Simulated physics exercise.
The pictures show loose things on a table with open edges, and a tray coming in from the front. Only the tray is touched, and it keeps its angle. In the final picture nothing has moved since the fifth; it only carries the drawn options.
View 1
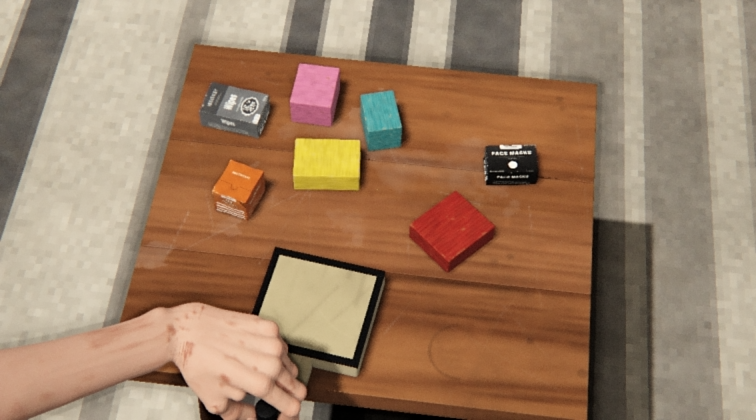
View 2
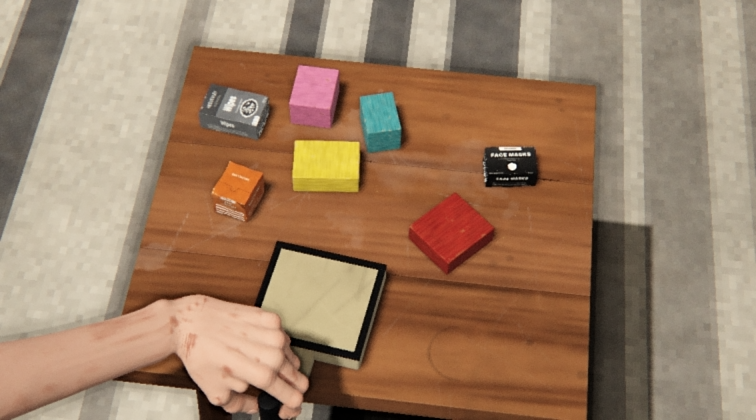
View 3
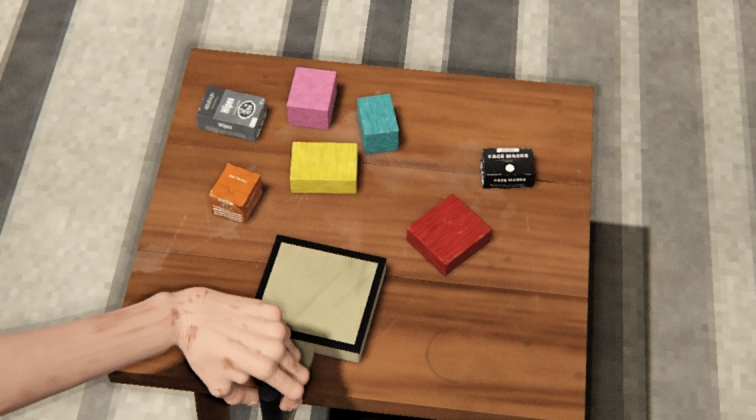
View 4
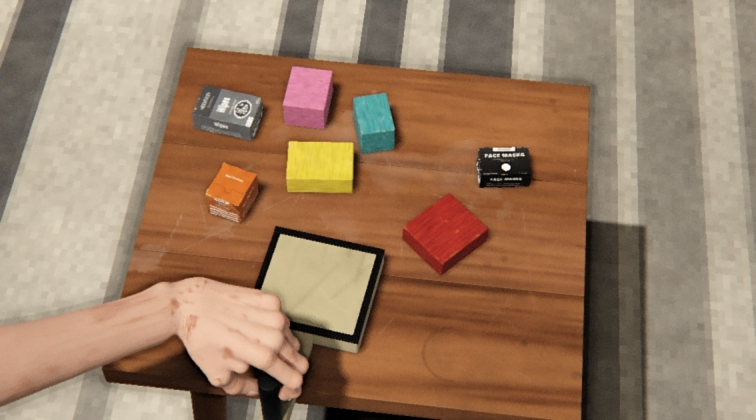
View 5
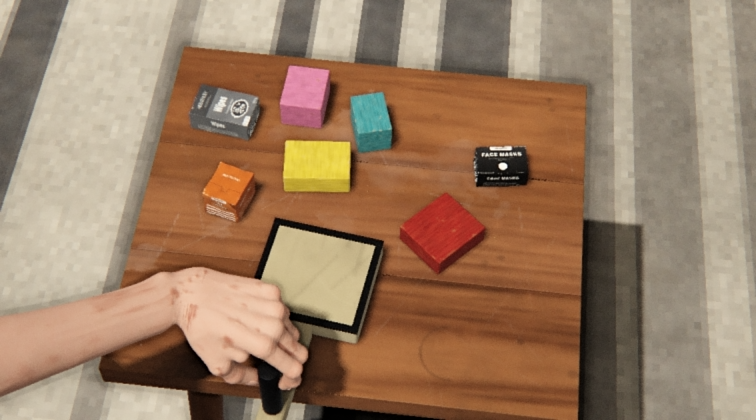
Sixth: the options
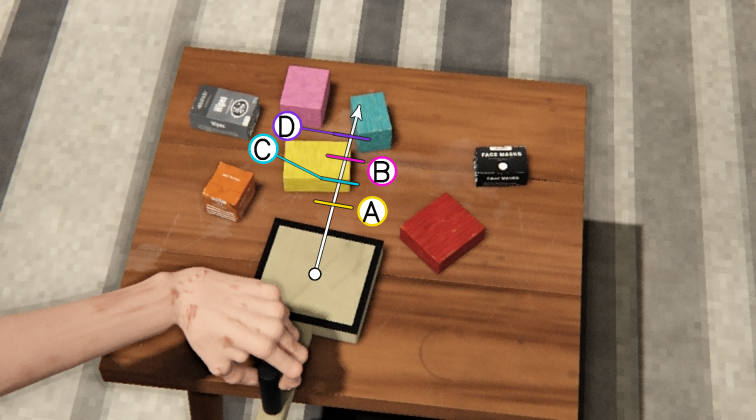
To begin with, a hand holds a dark-edged tray at the front of a wooden table scattered with pink, turquoise, yellow and red blocks and orange, grey and black boxes. The hand then pushes the tray slowly a short way forward, while the blocks and boxes keep their places on the tabletop.
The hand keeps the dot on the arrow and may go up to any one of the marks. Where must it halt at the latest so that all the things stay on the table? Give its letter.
B is the last safe stop.
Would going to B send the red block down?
By then, no.
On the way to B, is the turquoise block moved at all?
Yes.
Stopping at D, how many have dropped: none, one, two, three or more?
In all, one.
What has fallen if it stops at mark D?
It is the pink block.
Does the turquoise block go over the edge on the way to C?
No.
On the marked copy, A at (333, 204); B at (346, 159); C at (340, 181); D at (351, 137); the arrow from (315, 274) to (359, 106); the white dot at (315, 274).
Following B. Soon after the start, tray (327, 237); grey box (225, 112); pink block (306, 97).
Later, tray (338, 194); pink block (310, 84); turquoise block (381, 118).
In the end, tray (346, 166); pink block (318, 59); yellow block (333, 102); nothing has fallen.
As for the rest, A is safe but short; C is safe but short; D drops the pink block.
